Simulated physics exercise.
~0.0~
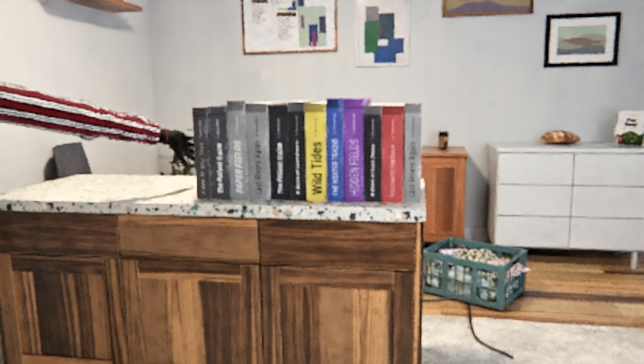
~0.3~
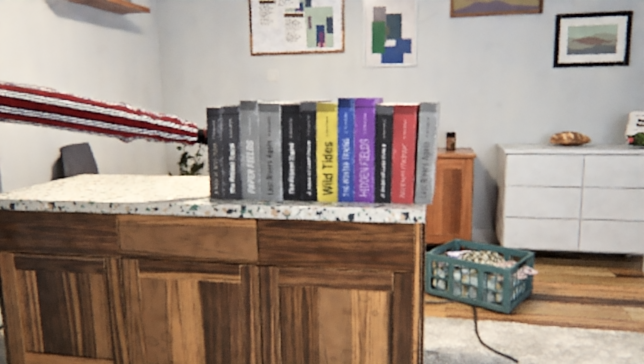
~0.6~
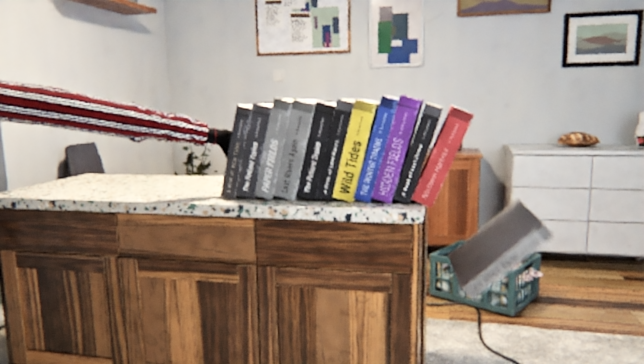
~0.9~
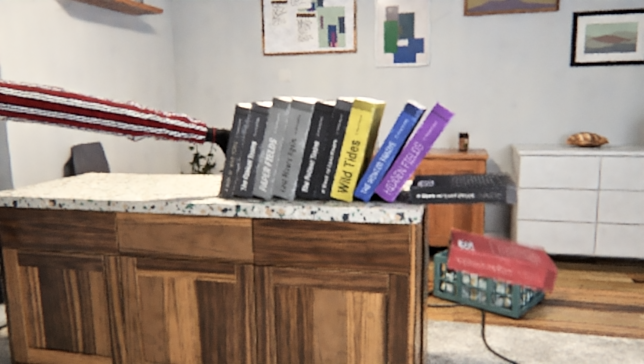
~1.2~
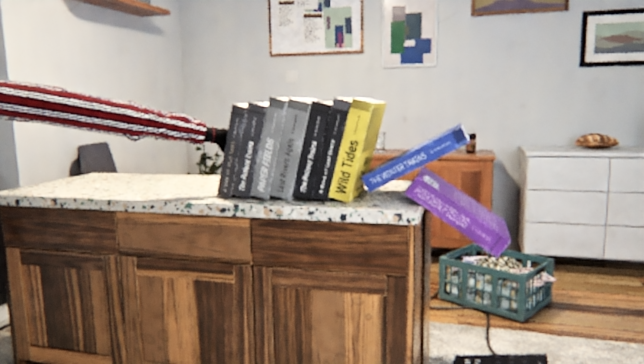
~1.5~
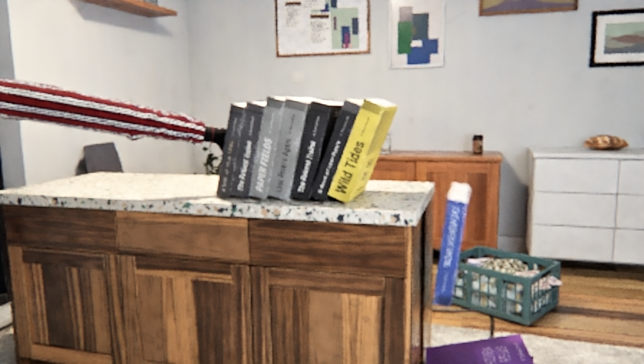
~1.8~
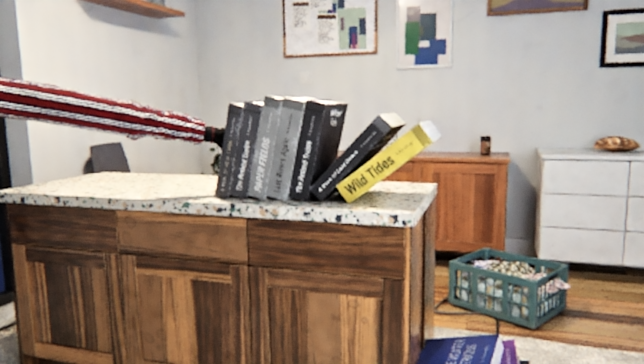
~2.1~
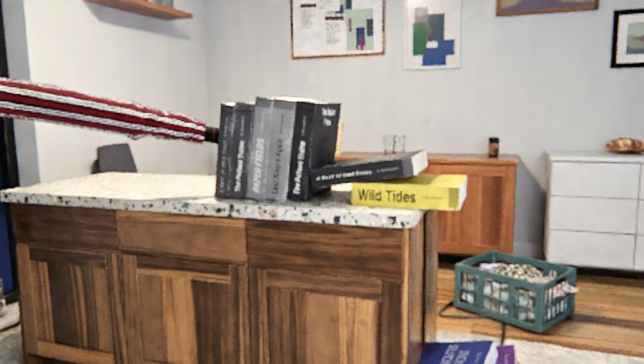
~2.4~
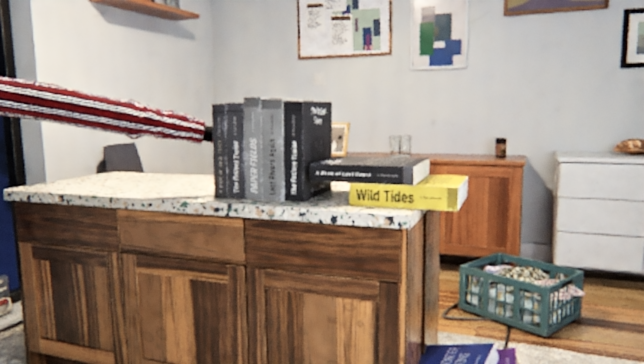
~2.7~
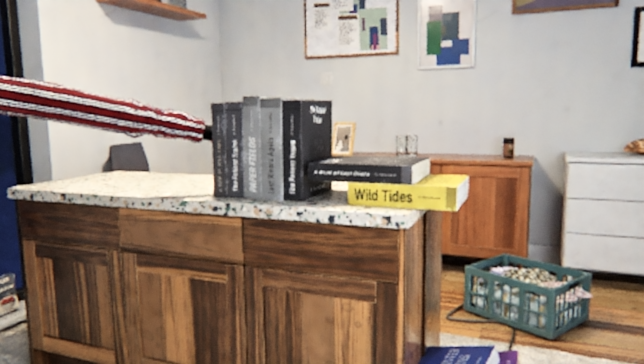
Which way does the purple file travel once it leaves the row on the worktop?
The purple file moves down, dropping past the right edge of the worktop towards the floor.
